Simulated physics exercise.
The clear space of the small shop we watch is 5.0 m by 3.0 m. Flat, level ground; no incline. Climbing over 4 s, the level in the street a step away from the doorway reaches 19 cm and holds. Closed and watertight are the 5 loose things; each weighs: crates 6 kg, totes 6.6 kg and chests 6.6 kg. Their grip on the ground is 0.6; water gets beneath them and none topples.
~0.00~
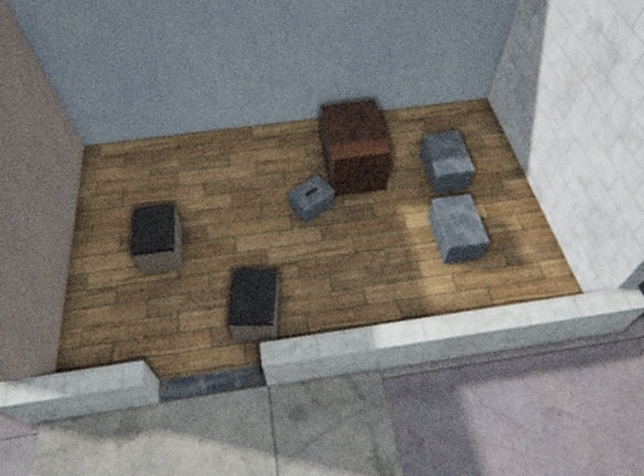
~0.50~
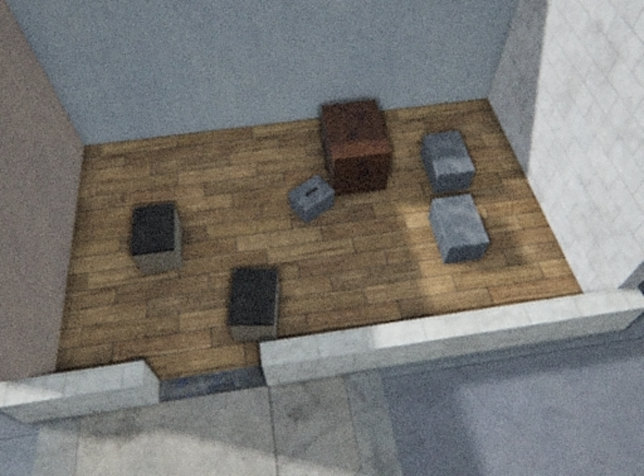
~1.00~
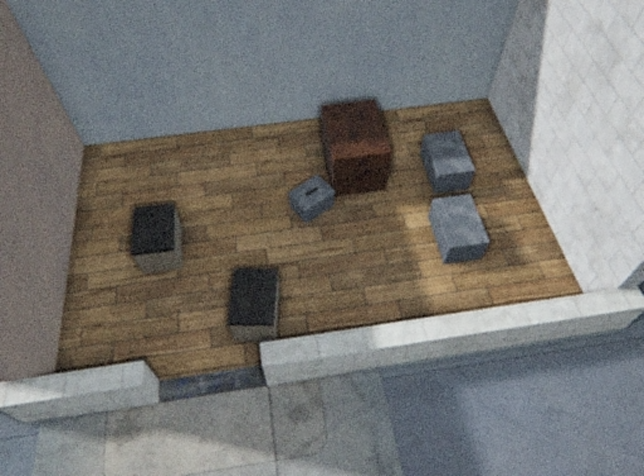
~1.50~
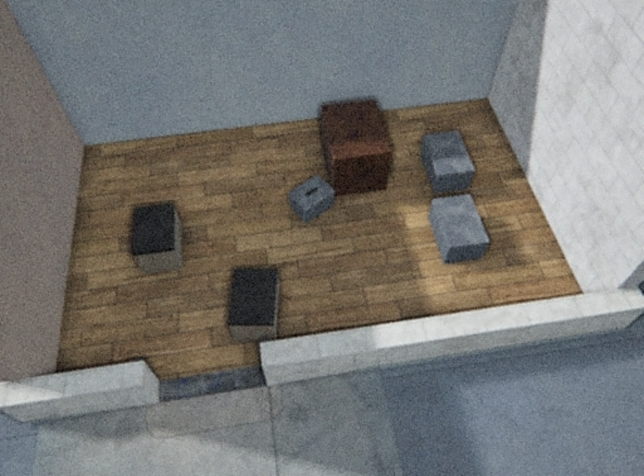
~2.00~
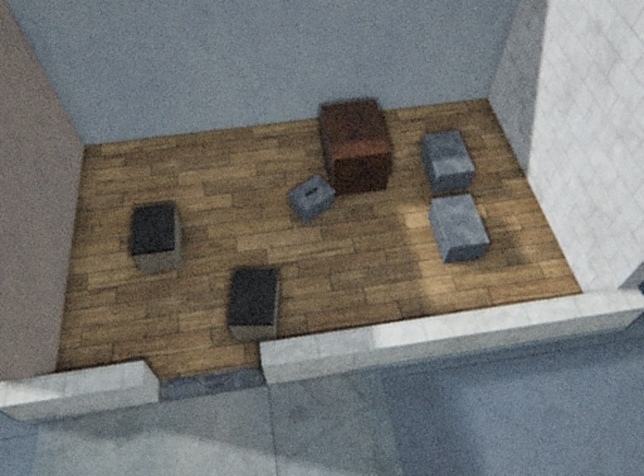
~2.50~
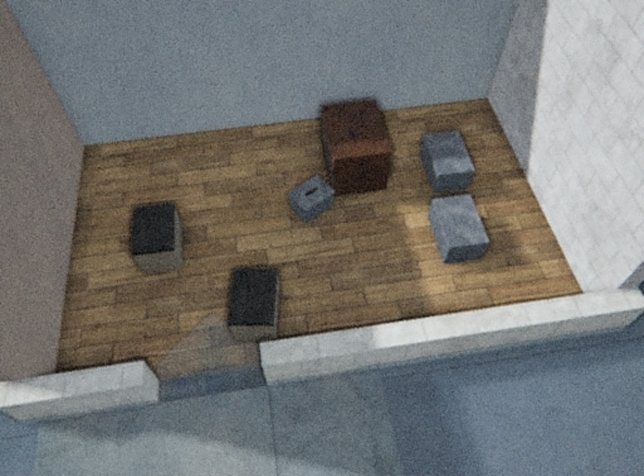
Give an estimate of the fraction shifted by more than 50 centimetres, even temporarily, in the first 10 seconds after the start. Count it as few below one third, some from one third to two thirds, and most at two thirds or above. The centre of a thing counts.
Some.
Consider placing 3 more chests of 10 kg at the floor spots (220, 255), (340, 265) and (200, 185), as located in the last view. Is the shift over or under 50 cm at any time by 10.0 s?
So the first ends up past the threshold, the second below the threshold, the third below the threshold.
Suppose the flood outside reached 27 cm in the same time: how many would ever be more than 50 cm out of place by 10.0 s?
Count: 5.
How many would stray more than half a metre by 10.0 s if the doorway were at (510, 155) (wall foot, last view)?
That would give 3.
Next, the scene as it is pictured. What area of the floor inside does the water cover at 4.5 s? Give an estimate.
That flooded area is roughly 6.0 m2.
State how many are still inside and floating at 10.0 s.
By my count, 3.
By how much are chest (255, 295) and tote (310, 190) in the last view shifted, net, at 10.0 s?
In that order: 200 cm, 30 cm.
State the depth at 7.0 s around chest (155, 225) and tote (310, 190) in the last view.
I'd estimate 12 cm for the first and 4 cm for the second.
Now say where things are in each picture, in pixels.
A crate at (460, 220) rests on the ground; a tote at (312, 192) rests on the ground; 0.0 m2 under water; 0 of 5 have shifted, in the first frame.
A crate at (460, 220) rests on the ground; a tote at (312, 192), on the bottom; 0.0 m2 under water; 0 of 5 have shifted, in the second frame.
A crate at (460, 220) rests on the ground; a tote at (312, 192), on the bottom; water covers 0.0 m2; 0 of 5 have shifted, in the third frame.
A crate at (460, 220), on the bottom; a tote at (312, 192), on the bottom; 0.0 m2 under water; 0 of 5 have shifted, in the fourth frame.
A crate at (460, 220), on the bottom; a tote at (312, 192) rests on the ground; 0.0 m2 under water; 0 of 5 have shifted, in the fifth frame.
A crate at (460, 220) rests on the ground; a tote at (312, 192), on the bottom; water covers 0.3 m2; 0 of 5 have shifted, in the sixth frame.
After 3.5 s 0 of 5 are over 50 cm from their spots; 0 afloat.
After 4.5 s 1 of 5 are over 50 cm from their spots; 0 afloat.
After 7.0 s 2 of 5 are over 50 cm from their spots; 1 afloat.
After 10.0 s 2 of 5 are over 50 cm from their spots, and 2 have been at some point; 3 afloat.
